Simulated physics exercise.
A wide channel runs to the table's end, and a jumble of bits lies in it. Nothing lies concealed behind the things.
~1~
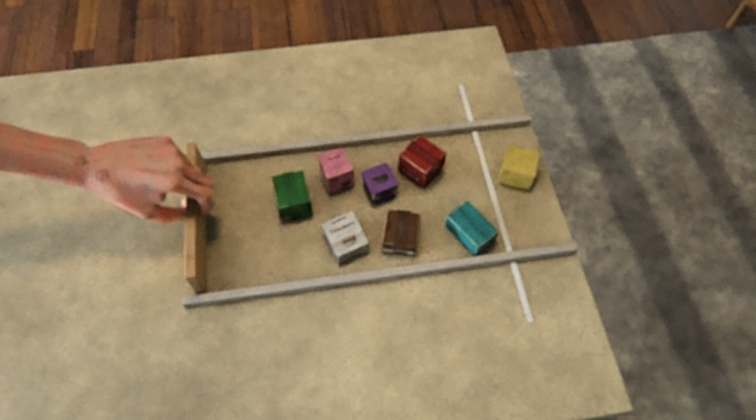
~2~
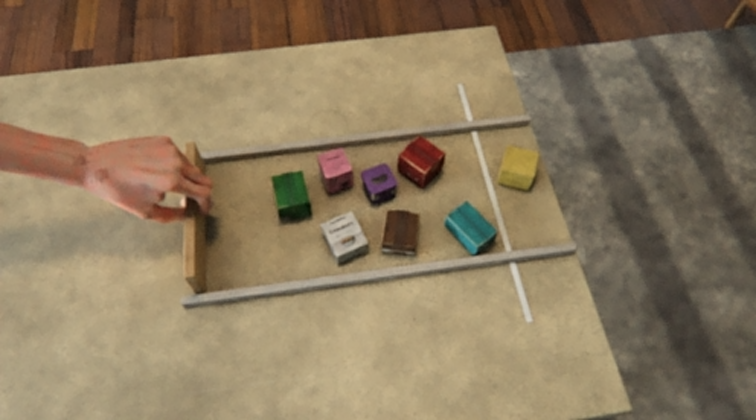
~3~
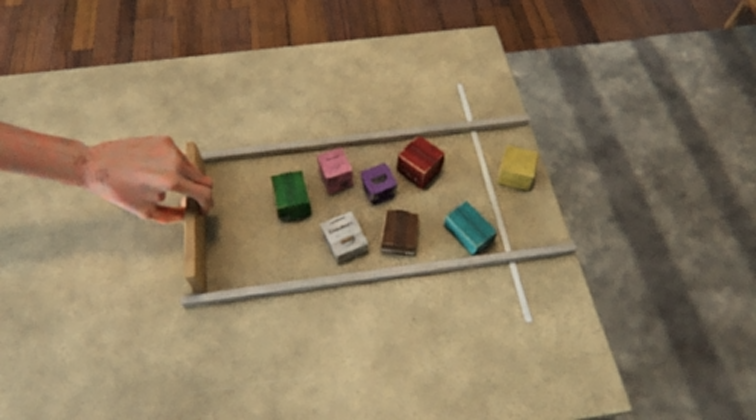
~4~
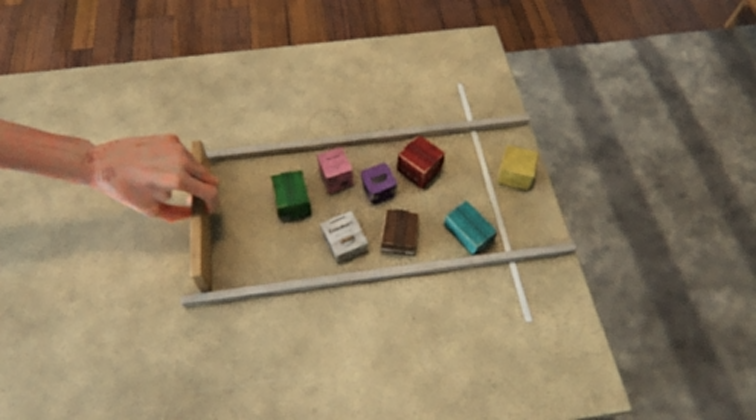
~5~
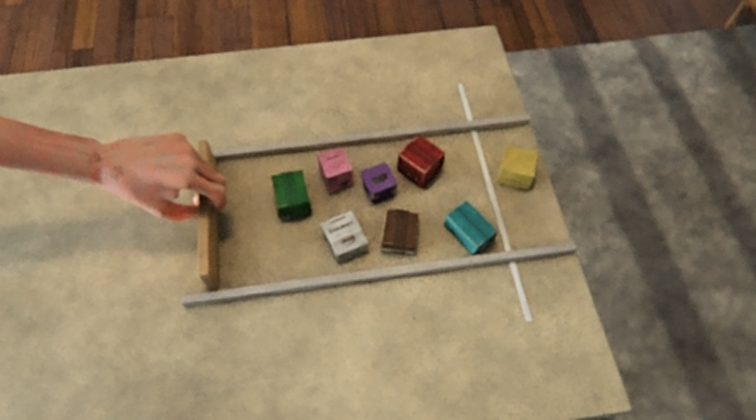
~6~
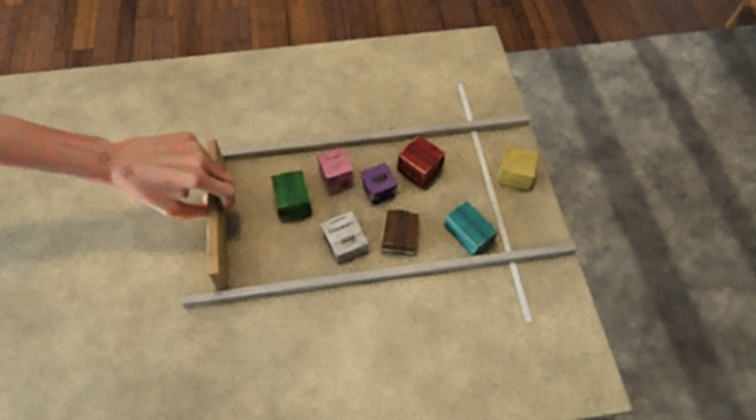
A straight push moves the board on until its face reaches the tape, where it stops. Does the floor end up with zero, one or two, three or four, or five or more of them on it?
It ends up with one or two.
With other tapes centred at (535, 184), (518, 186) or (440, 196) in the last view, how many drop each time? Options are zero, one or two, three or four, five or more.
Counting what would fall each time, I get at least five; five or more; no fall at all.
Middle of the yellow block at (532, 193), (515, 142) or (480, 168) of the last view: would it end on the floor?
Results by place: It does not stay; it does not stay; it does not stay.
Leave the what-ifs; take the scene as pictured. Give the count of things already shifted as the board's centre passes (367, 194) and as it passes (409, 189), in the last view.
First 6 and then 7.
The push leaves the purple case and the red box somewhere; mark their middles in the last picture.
First at (534, 170); second at (528, 139).
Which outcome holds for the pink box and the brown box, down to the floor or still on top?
First, the pink box keeps its place; then the brown box keeps its place.
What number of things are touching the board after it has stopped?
3 touch it.
Early on, none off yet; yellow block at rest near (518, 168); turquoise box at rest near (471, 228); red box at rest near (421, 162).
A while later, none off yet; yellow block at rest near (518, 168); turquoise box travelled about its own width near (503, 226); red box travelled about its own width near (456, 146).
Finally, the number that fall off is one or two; lost, turquoise box and yellow block.
